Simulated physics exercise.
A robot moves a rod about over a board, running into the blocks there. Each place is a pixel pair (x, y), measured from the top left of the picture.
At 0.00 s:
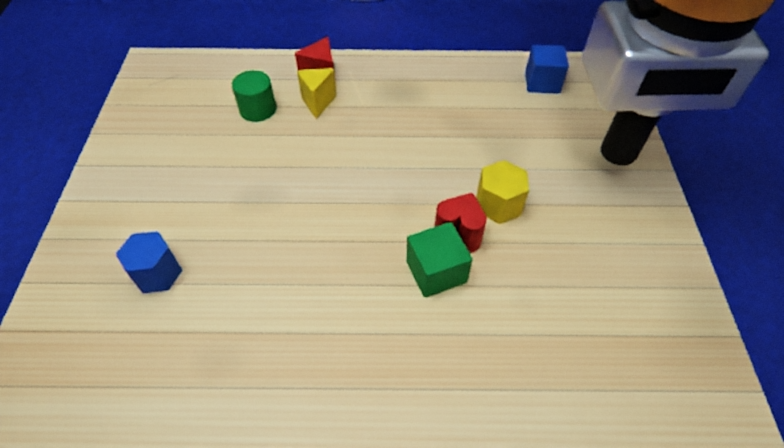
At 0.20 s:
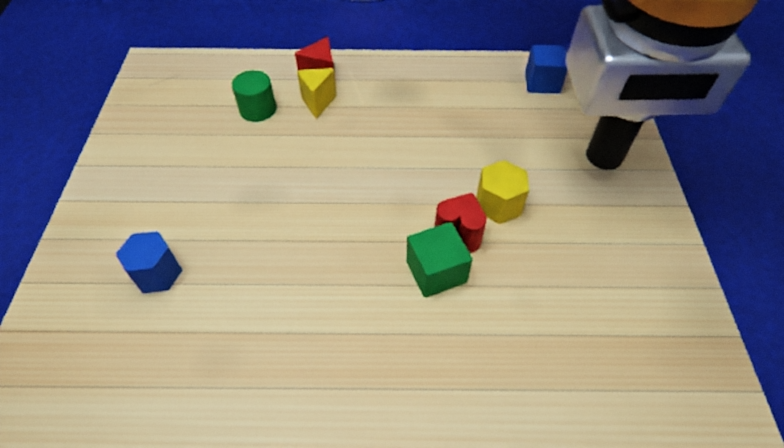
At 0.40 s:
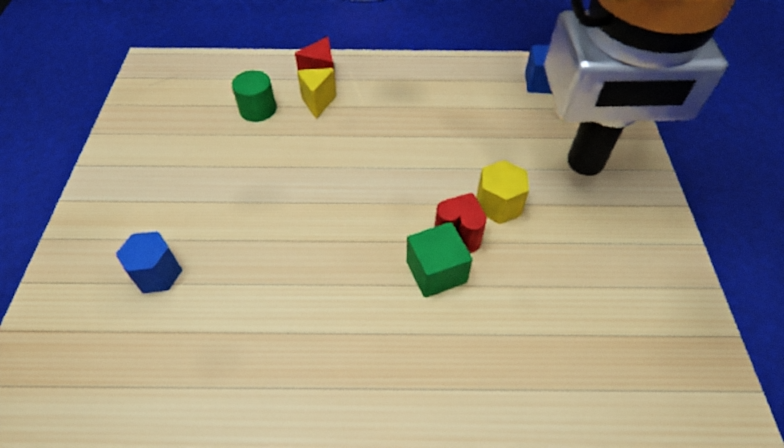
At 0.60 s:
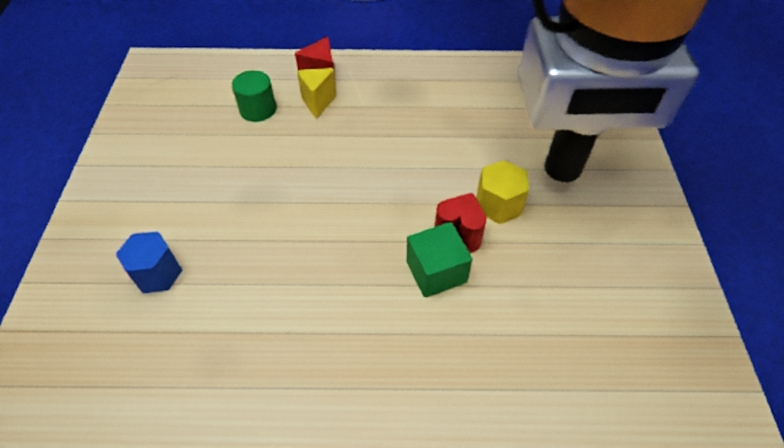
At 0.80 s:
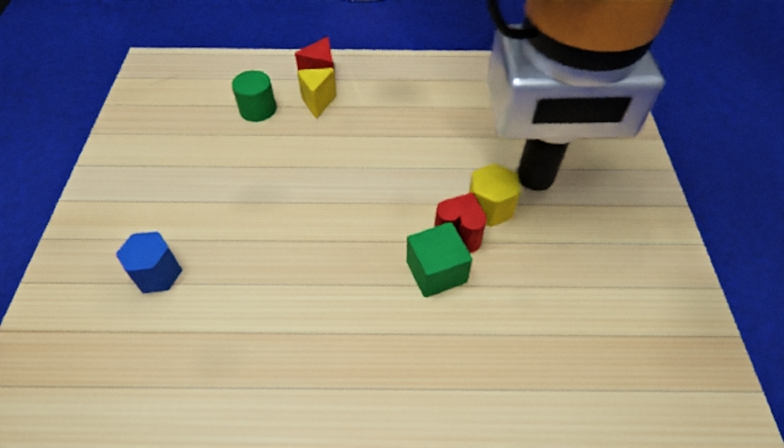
The clip shows a robot arm with a black rod moving left and slightly downward over a wooden board of coloured blocks, until the rod reaches the yellow hexagon and nudges it slightly left, while the other blocks stay still.
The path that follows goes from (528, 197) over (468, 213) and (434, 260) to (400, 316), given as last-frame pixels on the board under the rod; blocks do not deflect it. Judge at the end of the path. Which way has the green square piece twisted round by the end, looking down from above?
It twists anticlockwise.
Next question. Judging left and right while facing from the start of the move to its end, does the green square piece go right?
No, it doesn't check out.
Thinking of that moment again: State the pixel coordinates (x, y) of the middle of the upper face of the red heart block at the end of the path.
I'd place it at (383, 241), taking the centre of its top.
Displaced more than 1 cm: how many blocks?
The answer is three or more blocks.
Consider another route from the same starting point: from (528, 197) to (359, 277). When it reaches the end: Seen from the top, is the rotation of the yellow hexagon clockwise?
Yes, that is what happens.
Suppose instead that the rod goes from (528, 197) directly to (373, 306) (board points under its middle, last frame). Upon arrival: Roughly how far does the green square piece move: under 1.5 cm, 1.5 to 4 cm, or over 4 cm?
The best fit is over 4 cm.
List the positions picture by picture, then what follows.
In the first picture, rod tip (618, 154); block tops, green square piece (440, 247); red heart block (463, 210); yellow hexagon (505, 179).
In the second picture, rod (603, 158); blocks unchanged.
In the third picture, rod (585, 163); blocks unchanged.
In the fourth picture, rod (562, 170); blocks unchanged.
In the fifth picture, rod (535, 178); green square piece (440, 247); red heart block (463, 210); yellow hexagon (496, 182).
What follows on the original path. One third of the way, rod (471, 195); green square piece (437, 253); red heart block (420, 217), turned 55° anticlockwise; yellow hexagon (430, 183).
Two thirds of the way, rod (436, 242); green square piece (426, 283), turned 15° anticlockwise; red heart block (390, 232), turned 15° anticlockwise; yellow hexagon (420, 184), turned 25° clockwise.
At the end, rod (401, 300); green square piece (419, 341), turned 70° anticlockwise; red heart block (383, 241), turned 30° clockwise; yellow hexagon (420, 184), turned 25° clockwise.
